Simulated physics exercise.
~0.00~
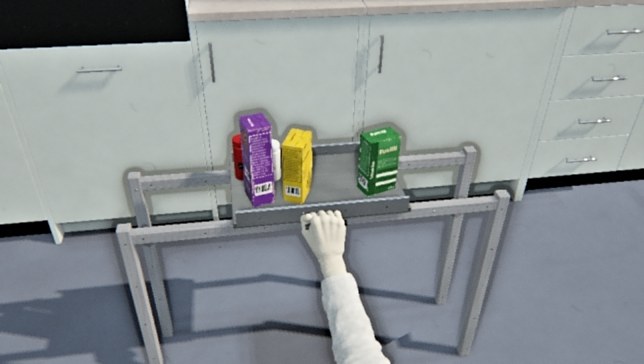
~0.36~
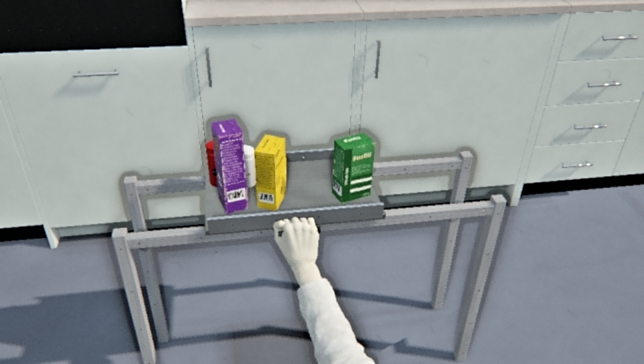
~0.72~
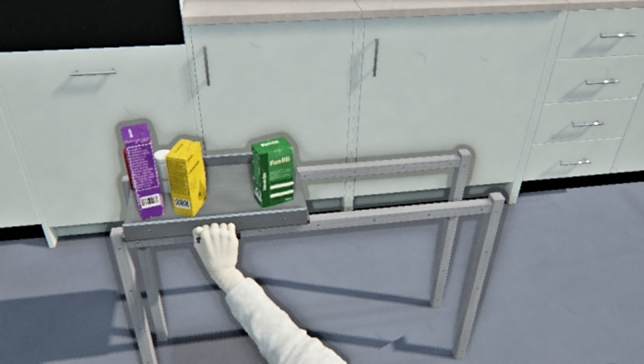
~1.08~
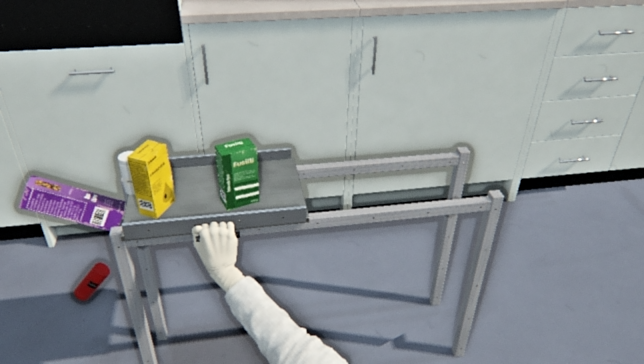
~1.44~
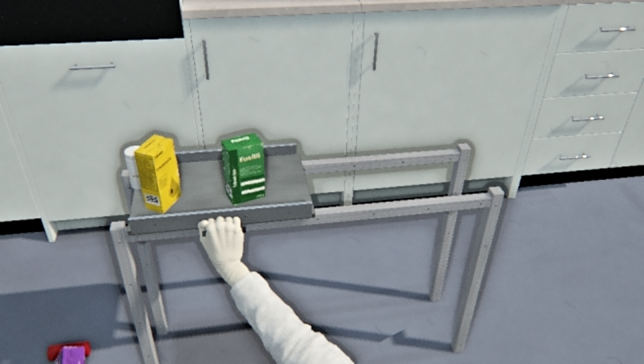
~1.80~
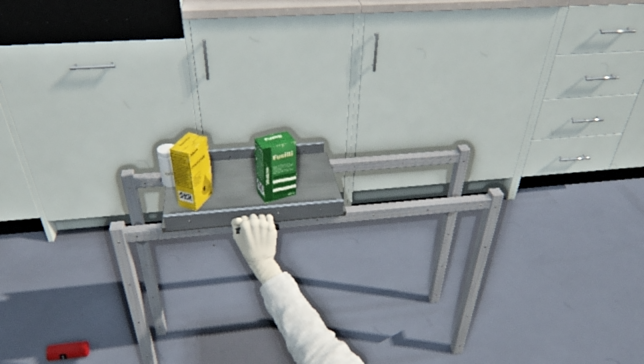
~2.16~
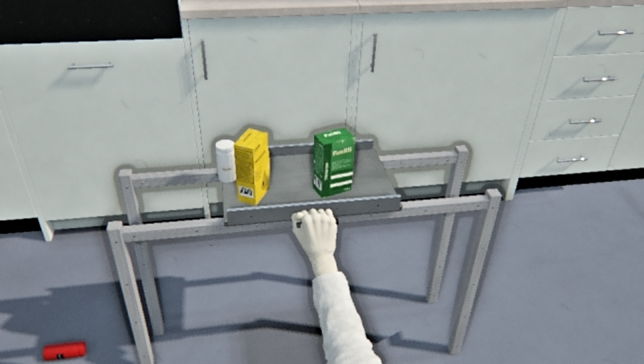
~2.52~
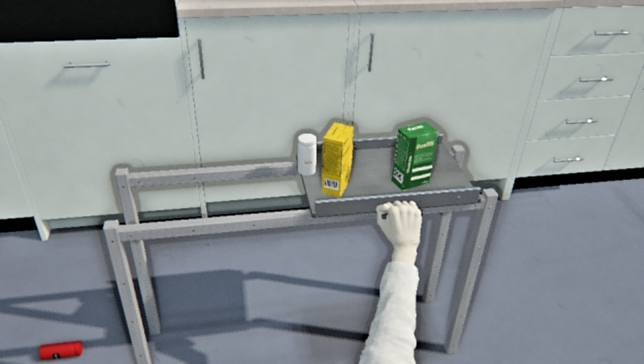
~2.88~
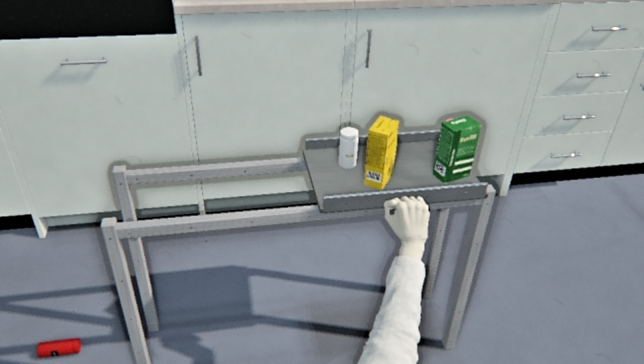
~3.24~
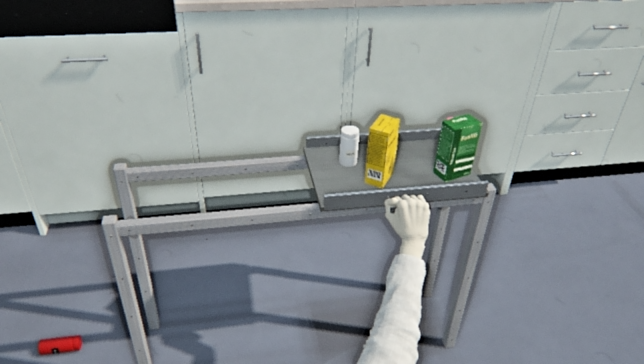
The footage shows a gloved hand at a sliding tray of cartons and shakers as it moves left, where the purple carton and red shaker topple off the end to the floor, then right, stopping with the yellow packet, green carton and white shaker still upright on it.
